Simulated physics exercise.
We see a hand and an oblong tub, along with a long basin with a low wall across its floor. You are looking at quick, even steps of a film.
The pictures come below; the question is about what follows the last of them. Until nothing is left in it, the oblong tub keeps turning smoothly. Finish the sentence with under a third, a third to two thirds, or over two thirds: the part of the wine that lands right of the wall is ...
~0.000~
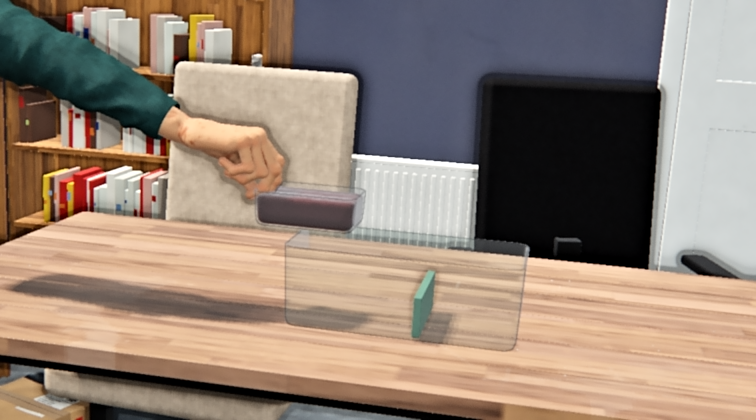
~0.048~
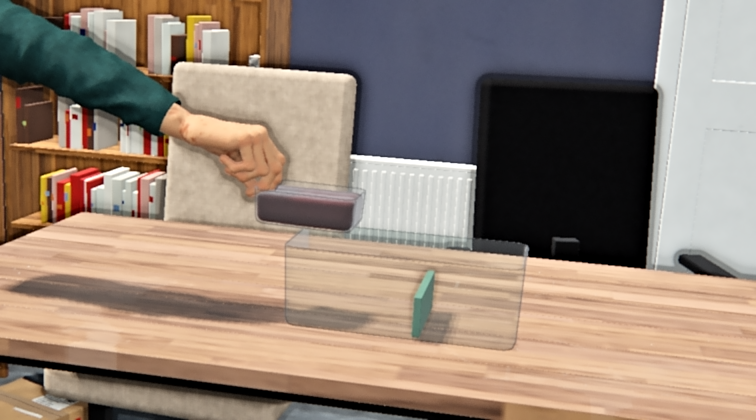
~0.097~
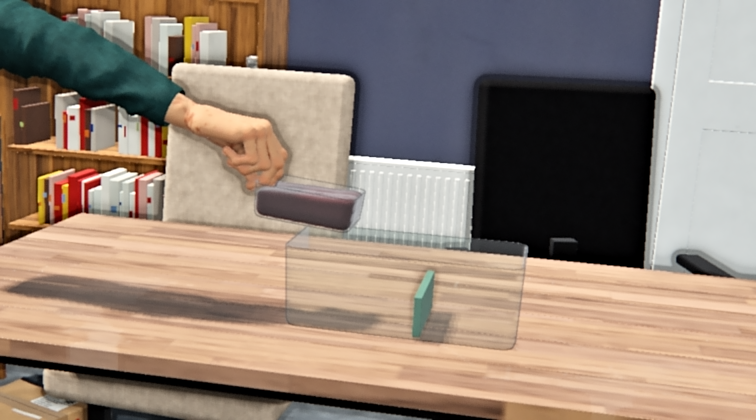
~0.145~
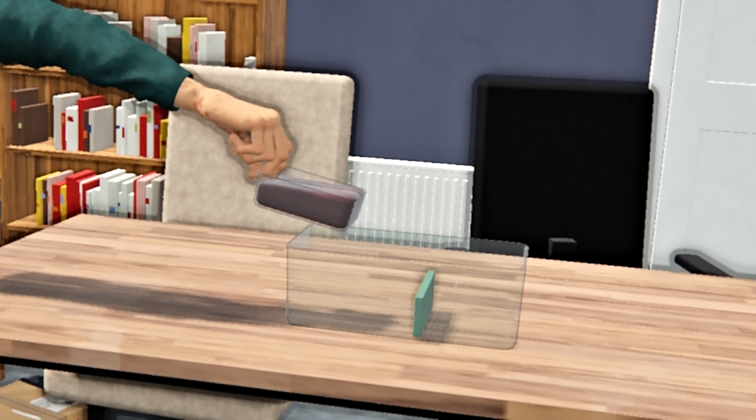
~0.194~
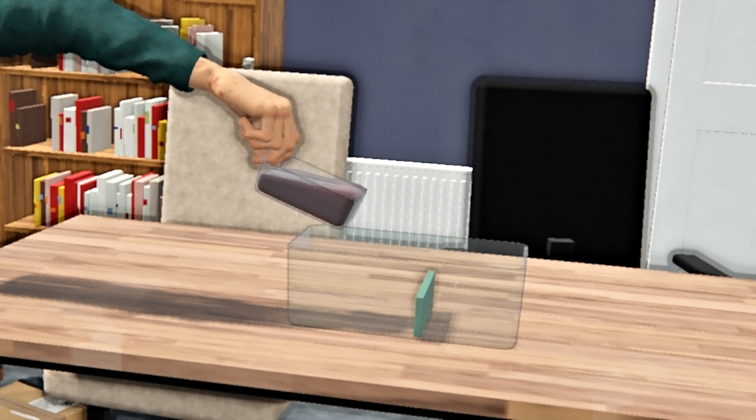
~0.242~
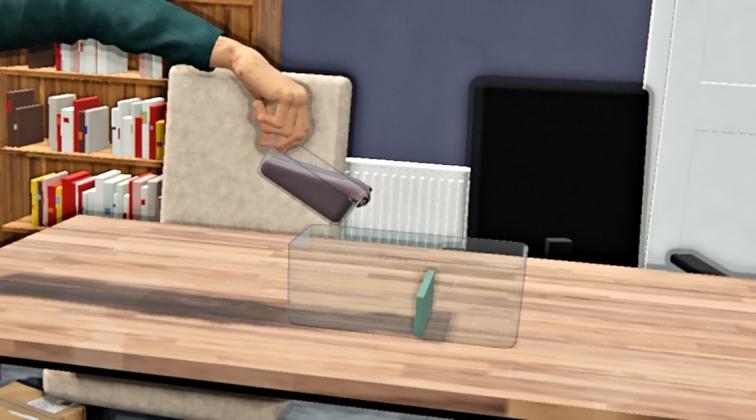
It is a third to two thirds.
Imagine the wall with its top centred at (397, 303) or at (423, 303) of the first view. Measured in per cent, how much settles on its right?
The first placement leaves close to 75 per cent, the second close to 60 per cent.
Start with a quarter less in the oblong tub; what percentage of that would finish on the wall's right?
About 35 parts in a hundred, give or take.
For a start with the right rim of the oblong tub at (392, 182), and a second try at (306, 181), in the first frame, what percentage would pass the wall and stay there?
About 80 % the first time, about 0 % the second.
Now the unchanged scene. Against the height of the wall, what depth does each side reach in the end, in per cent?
Once it settles, the left reaches around 10 and the right around 20.
By 0.51 s the tilt is 86° and 17 per cent is still to pour, 32 is left of the wall and 1 right of it.
By 0.71 s the tilt is 95° and 1 per cent is still to pour, 39 is left of the wall and 58 right of it.
By 0.92 s the tilt is 95° and 0 per cent is still to pour, 43 is left of the wall and 55 right of it.
By 1.14 s the tilt is 95° and 0 per cent is still to pour, 44 is left of the wall and 55 right of it.
At rest 44 per cent lies left of the wall, 55 right of it and 1 outside.
